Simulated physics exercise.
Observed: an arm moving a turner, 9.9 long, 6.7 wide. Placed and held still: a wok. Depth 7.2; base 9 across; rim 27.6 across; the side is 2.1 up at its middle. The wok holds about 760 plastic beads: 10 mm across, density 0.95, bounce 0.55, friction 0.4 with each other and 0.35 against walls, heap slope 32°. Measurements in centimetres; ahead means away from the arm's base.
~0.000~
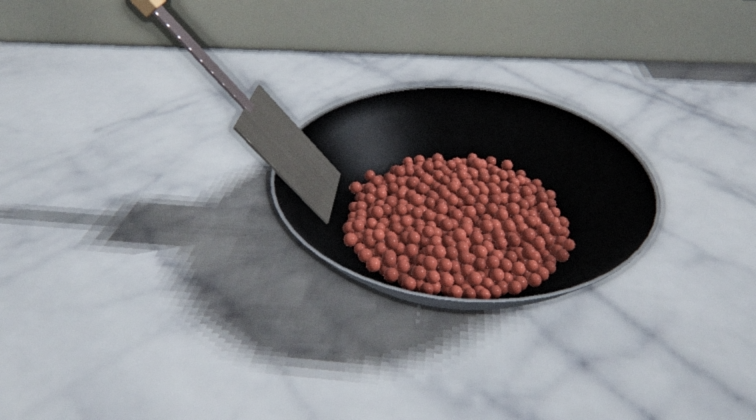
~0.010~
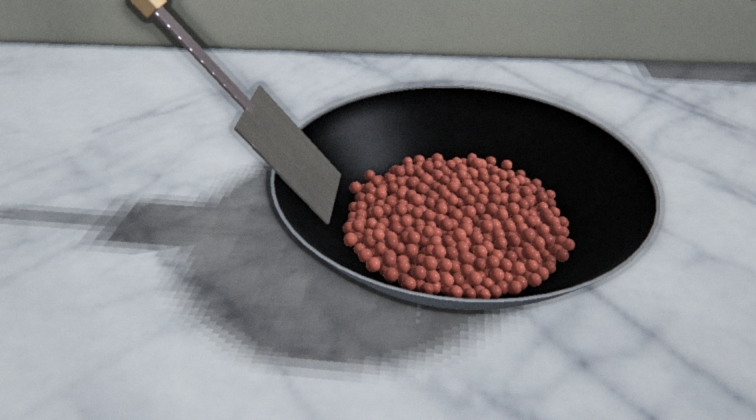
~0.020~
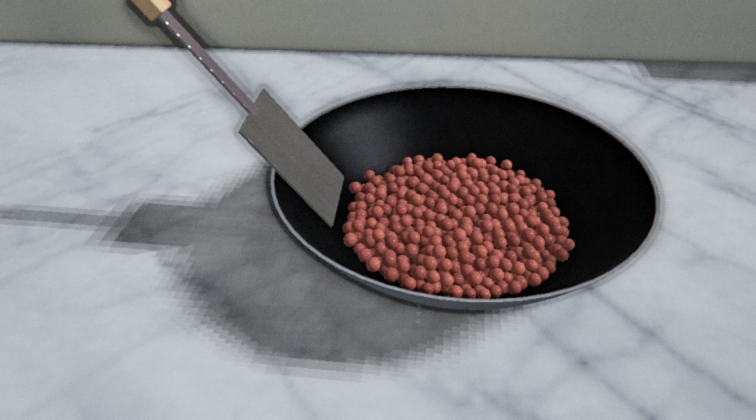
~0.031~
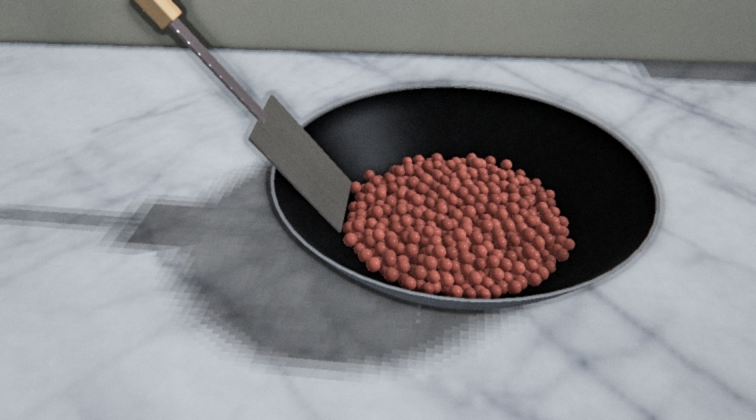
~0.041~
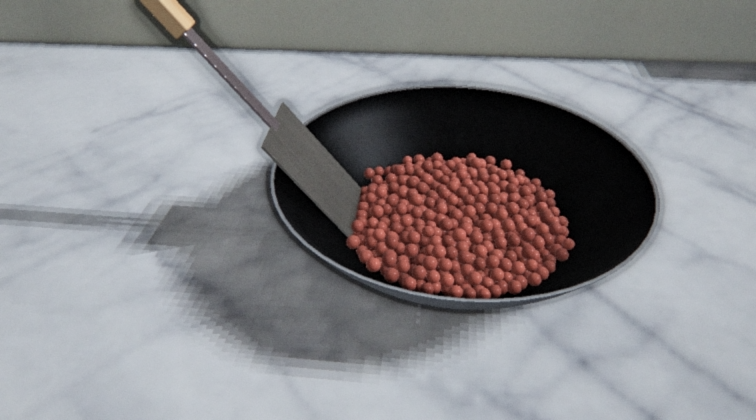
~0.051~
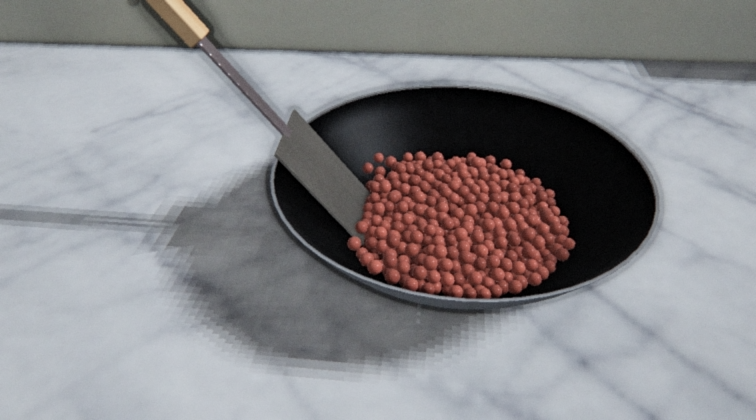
Black wok of small reddish beads on a marble surface, a metal turner sliding in from the left and nudging the near beads rightward.
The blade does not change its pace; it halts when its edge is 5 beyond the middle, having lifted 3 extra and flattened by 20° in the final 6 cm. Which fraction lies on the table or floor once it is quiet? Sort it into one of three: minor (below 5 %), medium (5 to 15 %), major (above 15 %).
Minor, below 5 %.
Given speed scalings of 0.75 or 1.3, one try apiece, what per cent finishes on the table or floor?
Roughly 0 per cent on the first try and 5 per cent on the second.
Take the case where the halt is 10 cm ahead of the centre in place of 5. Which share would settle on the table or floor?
30 %, roughly.
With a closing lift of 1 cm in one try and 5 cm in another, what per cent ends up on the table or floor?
Result: Approx. 0 % and 5 %, one try each.
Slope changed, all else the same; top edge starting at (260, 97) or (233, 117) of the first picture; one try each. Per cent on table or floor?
About 0% and 0%.
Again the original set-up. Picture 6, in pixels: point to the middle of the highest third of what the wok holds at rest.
At about (562, 198).
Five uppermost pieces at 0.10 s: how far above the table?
6 cm.
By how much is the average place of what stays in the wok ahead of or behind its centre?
Some 4.0 cm ahead of the centre.
By 0.10 s, sloping 53°, highest piece 6 above the table; 758 in the wok.
By 0.15 s, sloping 46°, highest piece 8 above the table; 758 in the wok.
By 0.37 s, sloping 33°, highest piece 8 above the table; 757 in the wok, 1 on the table or floor.
By 1.42 s, sloping 33°, highest piece 7 above the table; 757 in the wok, 1 on the table or floor.
Final count, 757 in the wok, 1 on the table or floor. That is 0 % on the table or floor.
